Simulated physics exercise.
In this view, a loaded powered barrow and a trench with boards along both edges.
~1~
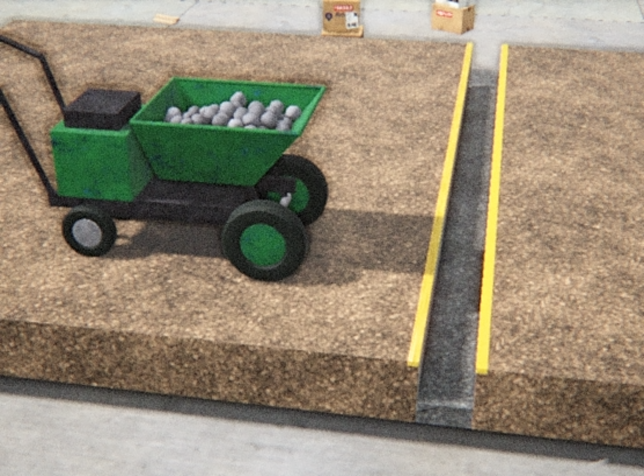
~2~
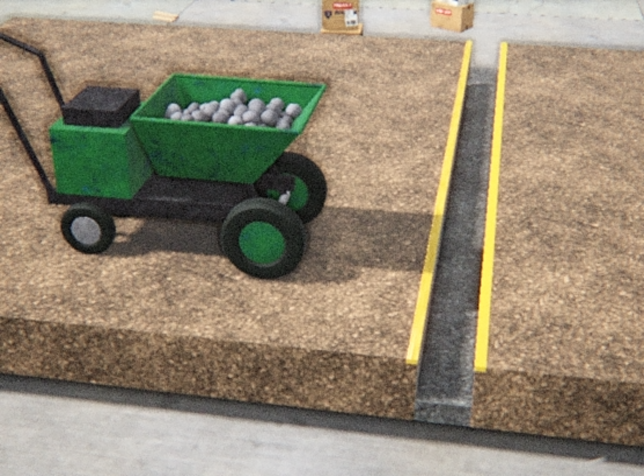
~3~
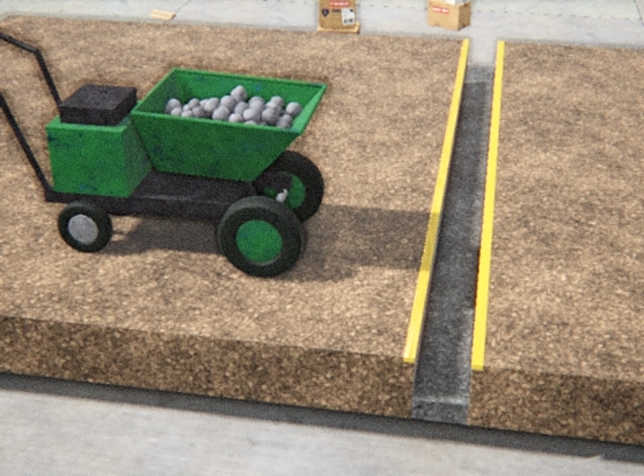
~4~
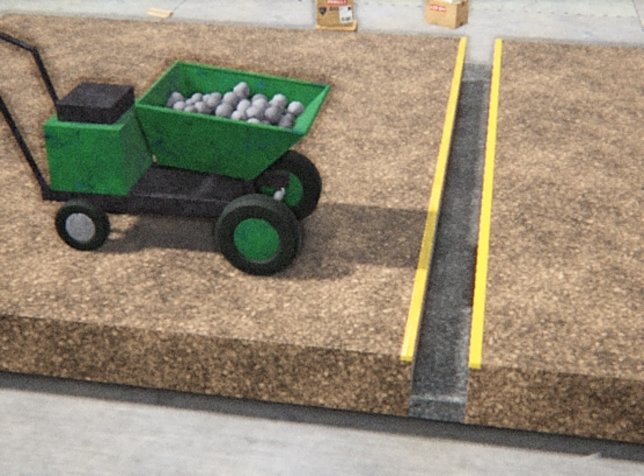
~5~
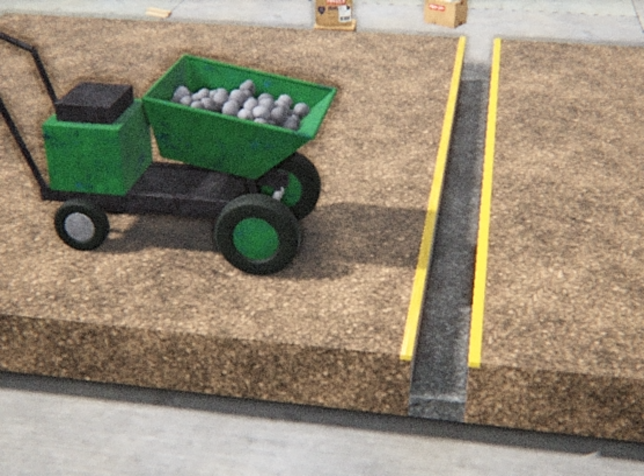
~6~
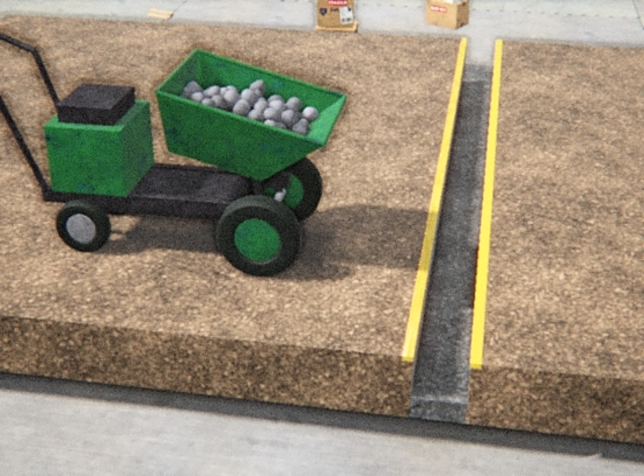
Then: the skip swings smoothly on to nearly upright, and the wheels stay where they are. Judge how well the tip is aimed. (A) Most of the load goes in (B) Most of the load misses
Most of the load goes in (A).
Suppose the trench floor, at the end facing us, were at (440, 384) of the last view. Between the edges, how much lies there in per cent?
I'd put it at about 70 in a hundred.
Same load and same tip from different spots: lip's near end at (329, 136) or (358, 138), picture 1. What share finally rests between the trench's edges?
Near 90 % and 60 %.
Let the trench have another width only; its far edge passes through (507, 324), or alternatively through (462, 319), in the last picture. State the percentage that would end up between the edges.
The first try gives 80 percent, then the second gives 60 percent.
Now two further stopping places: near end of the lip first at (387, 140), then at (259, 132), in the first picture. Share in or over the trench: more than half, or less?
The first try ends with the lesser portion between the edges, the second with the lesser portion.
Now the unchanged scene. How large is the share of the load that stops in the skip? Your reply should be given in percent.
Roughly 0 per cent.
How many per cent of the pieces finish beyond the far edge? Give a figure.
Roughly 0 per cent of the load.
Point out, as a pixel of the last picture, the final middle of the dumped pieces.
Near (447, 277).
Soon, skip tipped well over; all in the skip.
A while on, skip tipped steeply; most in the skip; a small part short of the trench; a stray few in or heaped over the trench; a small part falling.
Towards the end, skip tipped right over; a small part in the skip; about a quarter short of the trench; about two thirds in or heaped over the trench; a stray few beyond it.
Finally, skip tipped right over; about a quarter short of the trench; most in or heaped over the trench; a stray few beyond it.
